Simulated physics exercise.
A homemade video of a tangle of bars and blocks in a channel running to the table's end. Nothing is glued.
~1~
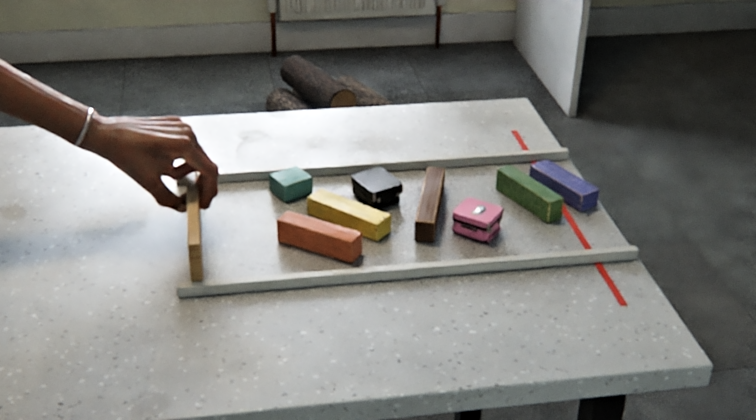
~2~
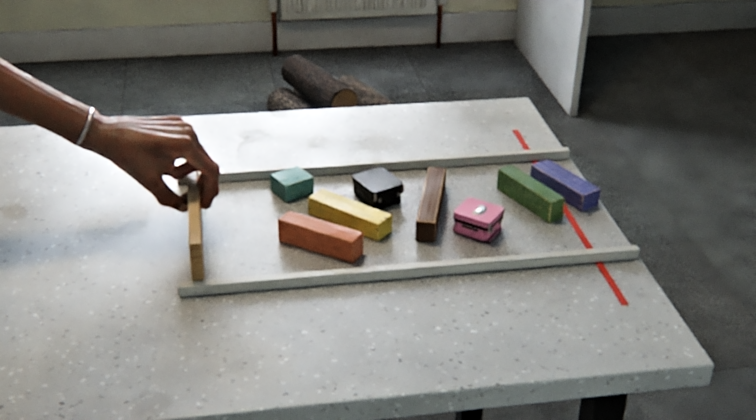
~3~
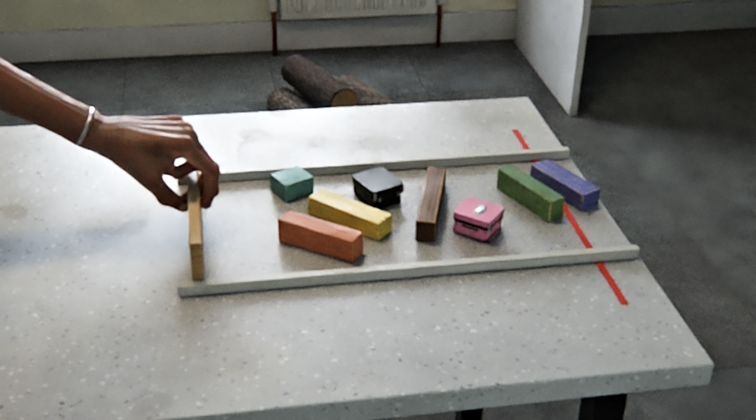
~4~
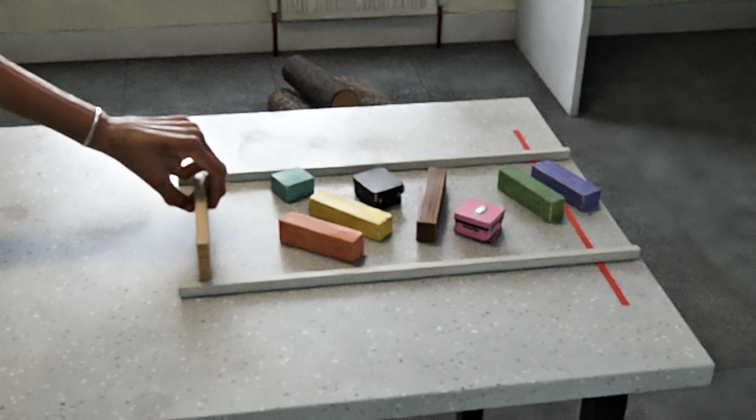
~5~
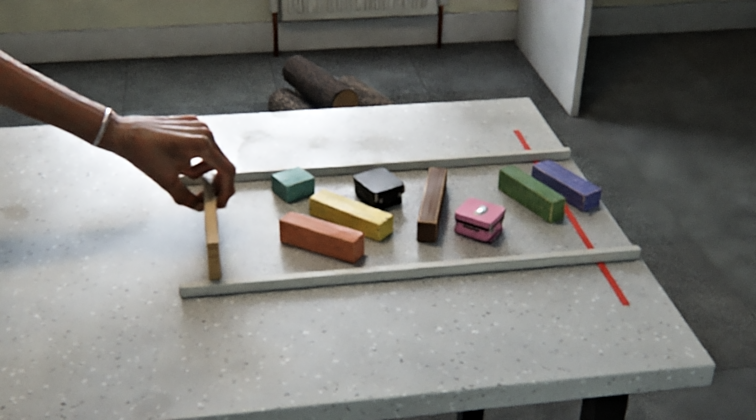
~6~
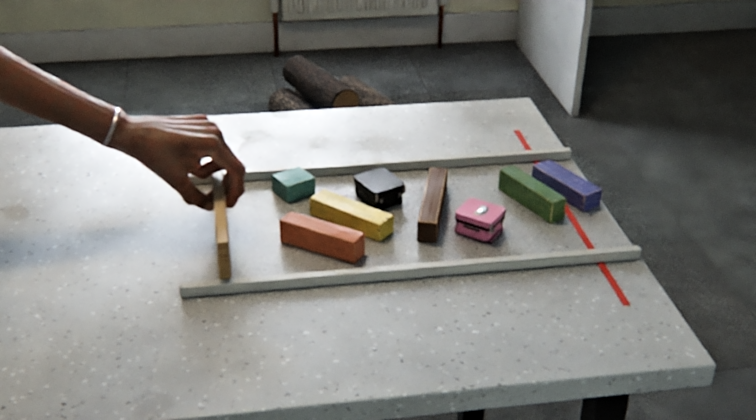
On a speckled table, a hand slides an upright board slightly right toward scattered coloured blocks.
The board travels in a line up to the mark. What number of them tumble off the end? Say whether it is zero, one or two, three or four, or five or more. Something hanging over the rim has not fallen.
I would say five or more.
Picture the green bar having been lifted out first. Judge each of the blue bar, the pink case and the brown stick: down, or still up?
Final state: Blue bar off, pink case off, brown stick off.
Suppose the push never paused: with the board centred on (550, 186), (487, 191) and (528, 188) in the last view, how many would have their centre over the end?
4, 1, 3.
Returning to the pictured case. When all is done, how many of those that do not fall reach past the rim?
That'd be 1.
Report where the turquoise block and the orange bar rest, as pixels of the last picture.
I'd say approximately (560, 166) and then (593, 223).
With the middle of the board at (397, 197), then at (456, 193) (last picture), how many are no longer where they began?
First position 6; second position 8.
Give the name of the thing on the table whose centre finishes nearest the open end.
Yellow bar.
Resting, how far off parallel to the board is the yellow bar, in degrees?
Somewhere near 20 degrees, I'd say.
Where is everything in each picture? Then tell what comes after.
The first picture shows blue bar (563, 185); green bar (529, 193); pink case (477, 221); board (194, 212); tape (562, 206).
The second picture shows green bar (530, 193); brown stick (431, 203).
The third picture shows pink case (478, 221); yellow bar (350, 214).
The fourth picture shows blue bar (565, 185); orange bar (321, 237).
The fifth picture shows green bar (531, 193); turquoise block (293, 184).
The sixth picture shows blue bar (566, 185); green bar (531, 193); pink case (480, 222); board (220, 210); tape (564, 205).
Early on, none off yet; blue bar at rest near (566, 185); green bar at rest near (531, 193); pink case at rest near (480, 222).
A while later, none off yet; blue bar moving near (576, 183); green bar travelled a little near (568, 192); pink case travelled well along near (563, 219).
Finally, the number that fall off is five or more; lost, black case, brown stick, pink case, green bar and blue bar.
